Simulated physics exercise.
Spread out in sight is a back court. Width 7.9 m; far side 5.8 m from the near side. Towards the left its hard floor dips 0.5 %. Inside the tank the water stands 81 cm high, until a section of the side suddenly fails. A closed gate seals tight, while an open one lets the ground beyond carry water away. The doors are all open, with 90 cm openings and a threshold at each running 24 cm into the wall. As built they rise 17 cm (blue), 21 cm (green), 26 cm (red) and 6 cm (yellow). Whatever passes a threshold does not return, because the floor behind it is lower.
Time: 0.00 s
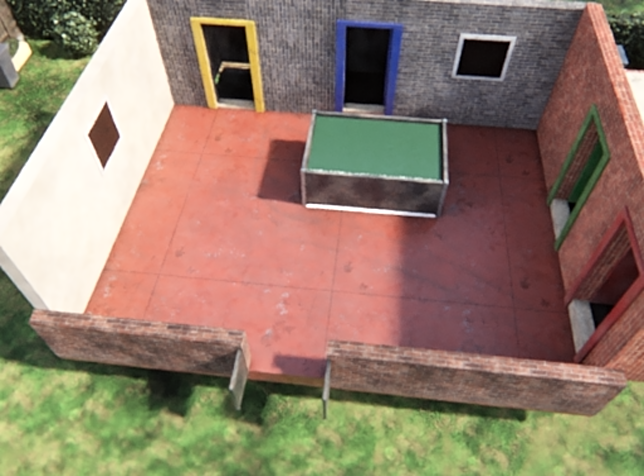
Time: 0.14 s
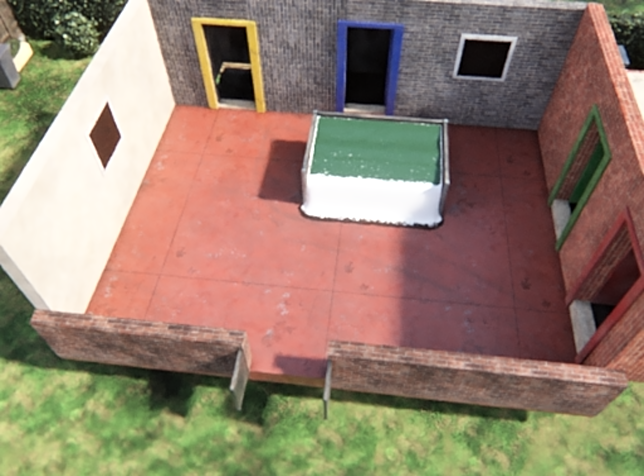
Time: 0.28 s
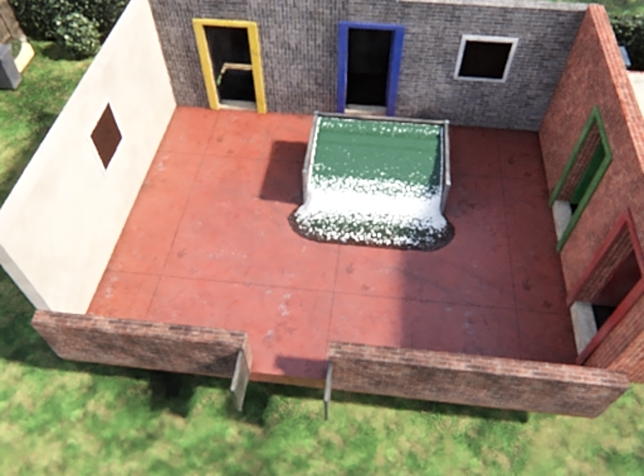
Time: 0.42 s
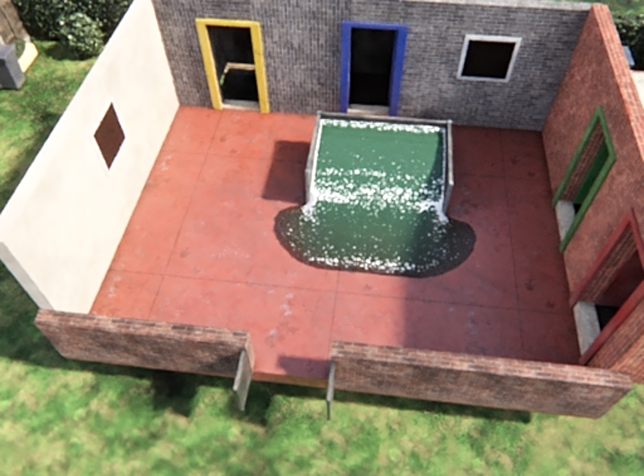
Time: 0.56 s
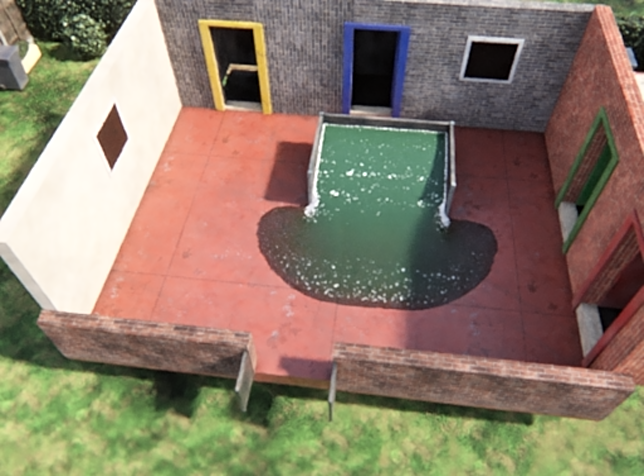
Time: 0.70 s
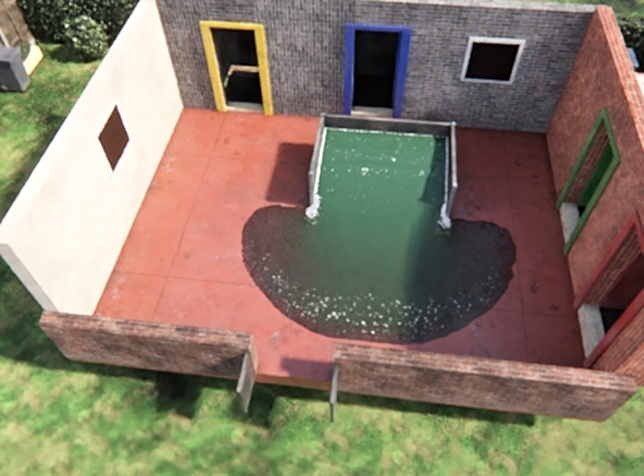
To begin with, a tank of green water stands whole and still on the red floor of a walled yard. Then its near side gives way and white, foaming water pours out, and a dark green pool spreads forward and to both sides across the floor, its front edge flecked with foam.
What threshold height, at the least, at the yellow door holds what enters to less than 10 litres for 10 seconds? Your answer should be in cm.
A height of roughly 6.5 cm.
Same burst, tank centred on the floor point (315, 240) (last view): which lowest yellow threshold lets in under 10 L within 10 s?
Then it needs to be around 7.5 cm high.
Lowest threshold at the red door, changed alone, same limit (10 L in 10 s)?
At red, roughly 24 cm.
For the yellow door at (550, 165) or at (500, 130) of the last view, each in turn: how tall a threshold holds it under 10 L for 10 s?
You'd want roughly 7.5 cm there first, then roughly 12.0 cm.
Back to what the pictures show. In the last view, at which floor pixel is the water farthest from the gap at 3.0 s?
Around (83, 339).
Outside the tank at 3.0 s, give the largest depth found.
It gets to close to 34 centimetres there.
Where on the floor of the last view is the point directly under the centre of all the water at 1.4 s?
It lies near (377, 246) in the last picture.
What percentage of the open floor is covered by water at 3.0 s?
Wet share: Near 45 %.
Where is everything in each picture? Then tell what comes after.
In the first picture, the tank at (376, 148) is whole and still, 81 cm deep; the yellow door at (230, 70) is dry.
In the second picture, the front is at (317, 218), 0.3 m from the gap at (372, 199); 0.6 m2 of floor is wet, 81 cm left at the back.
In the third picture, water pours out at (373, 201) and has run 0.8 m, to (321, 239); about 14 cm deep outside, 75 cm at the back.
In the fourth picture, the front is at (313, 263), 1.3 m from the gap at (376, 202); 4.1 m2 of floor is wet, 69 cm left at the back.
In the fifth picture, the gap is at (378, 204), the front 2.0 m out at (328, 298); the back of the tank holds 67 cm.
In the sixth picture, the front is at (325, 331), 2.6 m from the gap at (379, 205); 9.4 m2 of floor is wet, 61 cm left at the back; the yellow door at (239, 74), 4.0 m from the gap, is still 3.0 m from the nearest water.
After 1.4 s water covers 40 % of the floor, deepest (46 cm) near (364, 359); it has not reached the yellow door.
After 3.0 s water covers 45 % of the floor, deepest (34 cm) near (582, 394); it has not reached the yellow door.
After 10.0 s water covers 100 % of the floor, deepest (10 cm) near (207, 110); 9 cm at the yellow door, 15 litres in over its 6 cm threshold.
At the yellow door as built, the water arrived by 6.2 s and peaked near 10 cm at 9.4 s.
With a threshold of 5.5 cm, 19 litres would have come in within the 10 s; with 7.5 cm, 4 litres. So under 10 litres takes about 6.5 cm.
